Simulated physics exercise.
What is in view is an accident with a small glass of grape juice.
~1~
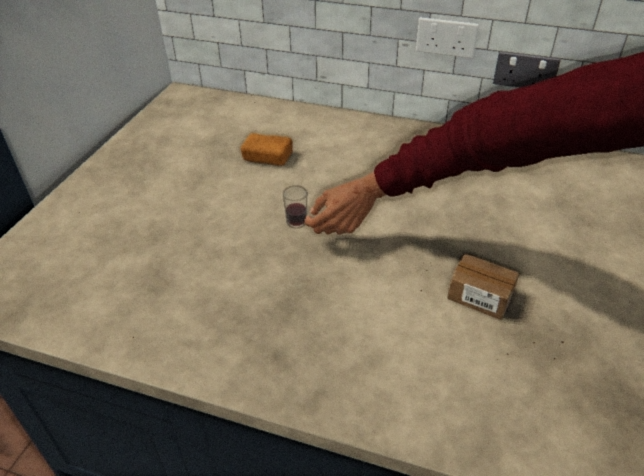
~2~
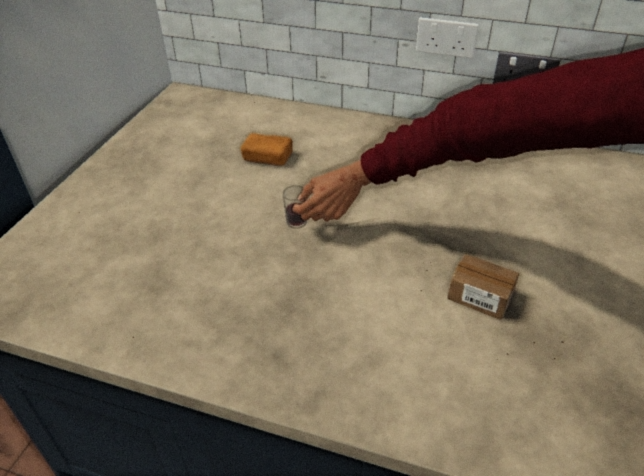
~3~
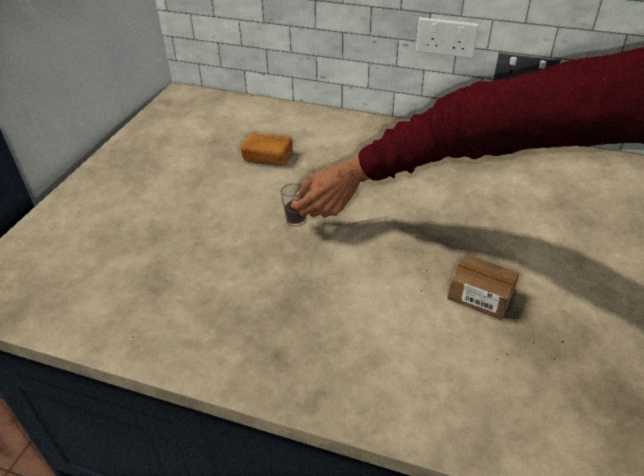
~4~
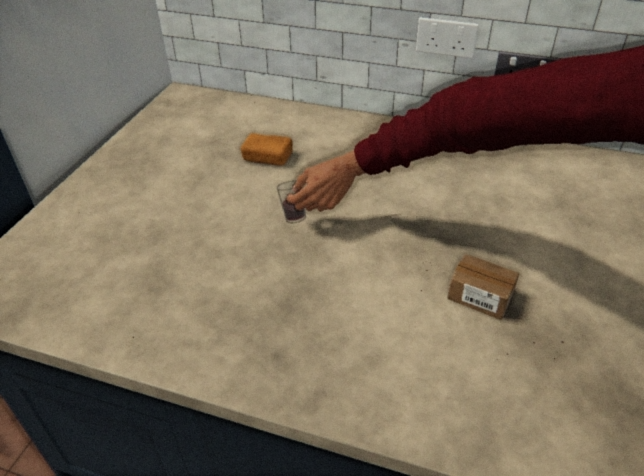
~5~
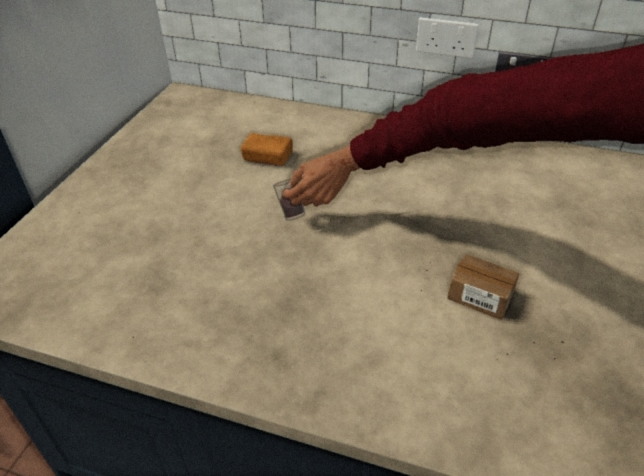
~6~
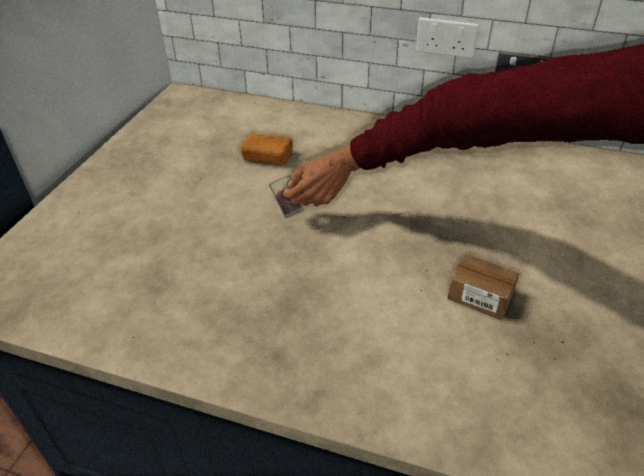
A hand in a dark red sleeve reaches in from the right over a mottled beige kitchen counter, seen from above at an angle by a still camera, with pale tiles and sockets behind. A small clear glass of dark purple juice stands near the middle, an orange-brown roll beyond it and a brown box at right. The hand moves left to the glass, nudges it slightly, and tilts it steeply.
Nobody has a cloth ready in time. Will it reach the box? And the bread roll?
One by one: The box stays free of the spill, the bread roll is moistened.
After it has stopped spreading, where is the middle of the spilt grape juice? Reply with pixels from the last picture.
Around (235, 172).
Next, the puddle covers about as much as a saucer; the box is clear of it; the bread roll is in it.
Finally, the puddle covers about as much as a saucer; the box is clear of it; the bread roll is in it.
